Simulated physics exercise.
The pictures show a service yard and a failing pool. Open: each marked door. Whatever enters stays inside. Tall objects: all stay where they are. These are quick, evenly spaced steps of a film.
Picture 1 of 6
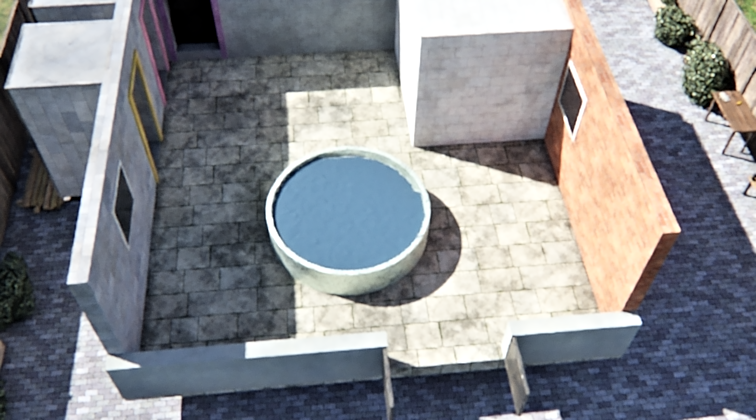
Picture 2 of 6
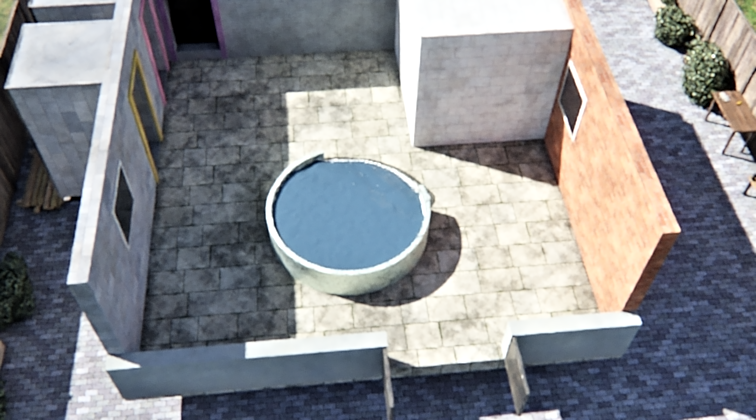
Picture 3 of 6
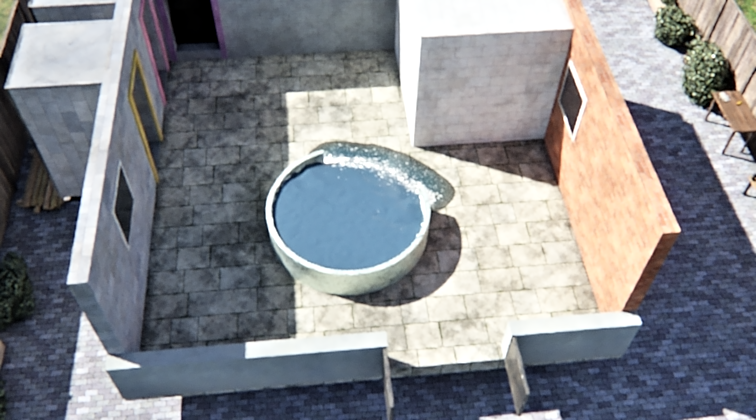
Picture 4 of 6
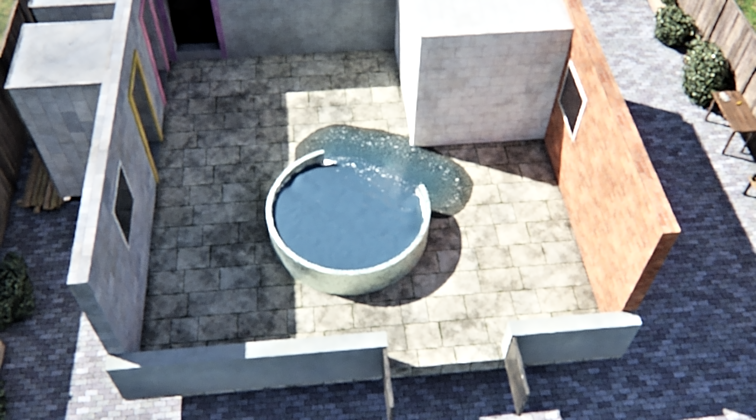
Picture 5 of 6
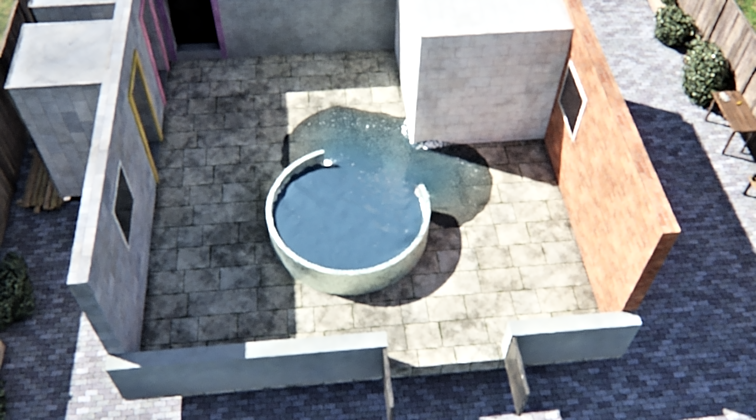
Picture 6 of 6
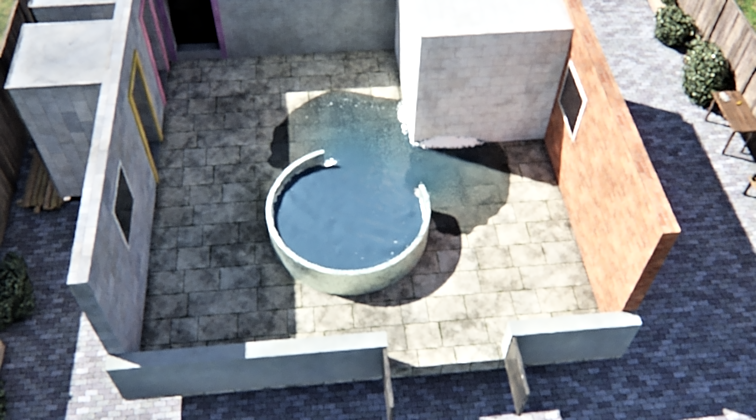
In this clip, a round pool of still water in a walled, paved yard opens along its far side, and water pours through the gap, spreading across the paving and around the base of a pale block.
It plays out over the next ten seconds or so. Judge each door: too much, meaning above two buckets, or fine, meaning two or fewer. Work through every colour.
Yellow door: Too much, purple door: Fine, pink door: Too much.
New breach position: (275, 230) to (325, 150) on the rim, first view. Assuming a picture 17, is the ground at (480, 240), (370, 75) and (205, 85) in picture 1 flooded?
The three spots, in order, are spared, spared and inundated.
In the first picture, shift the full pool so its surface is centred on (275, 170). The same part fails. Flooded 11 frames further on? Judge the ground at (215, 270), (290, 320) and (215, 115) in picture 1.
Bone-dry, bone-dry, bone-dry.
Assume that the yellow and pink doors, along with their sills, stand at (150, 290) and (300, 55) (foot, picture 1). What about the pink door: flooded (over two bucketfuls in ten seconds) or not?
Result: Pink one rises above.
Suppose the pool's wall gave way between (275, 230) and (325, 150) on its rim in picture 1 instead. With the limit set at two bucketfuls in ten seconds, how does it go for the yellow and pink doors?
The yellow tops the mark and the pink tops the mark.
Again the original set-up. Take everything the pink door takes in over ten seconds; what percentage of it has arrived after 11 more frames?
Estimate: Some 0 per cent.
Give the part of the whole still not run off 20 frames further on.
I'd estimate close to 100 per cent.
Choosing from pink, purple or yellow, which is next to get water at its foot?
It is the purple door.
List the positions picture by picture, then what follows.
Still water in the pool at (349, 209), in the first picture.
Water pours out on the pool's far side and has run to a hidden place, in the second picture.
Water pours out on the pool's far side and has run to (317, 151), in the third picture.
The front is at (301, 150), out from the gap on the pool's far side, in the fourth picture.
The front is at (487, 185), out from the gap on the pool's far side, in the fifth picture.
The front is at (331, 94), out from the gap on the pool's far side, in the sixth picture.
A moment on, water covers 30 % of the floor; the yellow door not reached, the purple door not reached, the pink door not reached.
Next, water covers 30 % of the floor; the yellow door not reached, the purple door not reached, the pink door not reached.
Then, water covers 50 % of the floor; the yellow door not reached, the purple door wet at the sill, nothing in, the pink door wet at the sill, nothing in.
Later, water covers 80 % of the floor; the yellow door under two buckets in, the purple door wet at the sill, nothing in, the pink door far over two buckets in.
In the end, water covers 100 % of the floor; the yellow door over two buckets in, the purple door wet at the sill, nothing in, the pink door far over two buckets in.
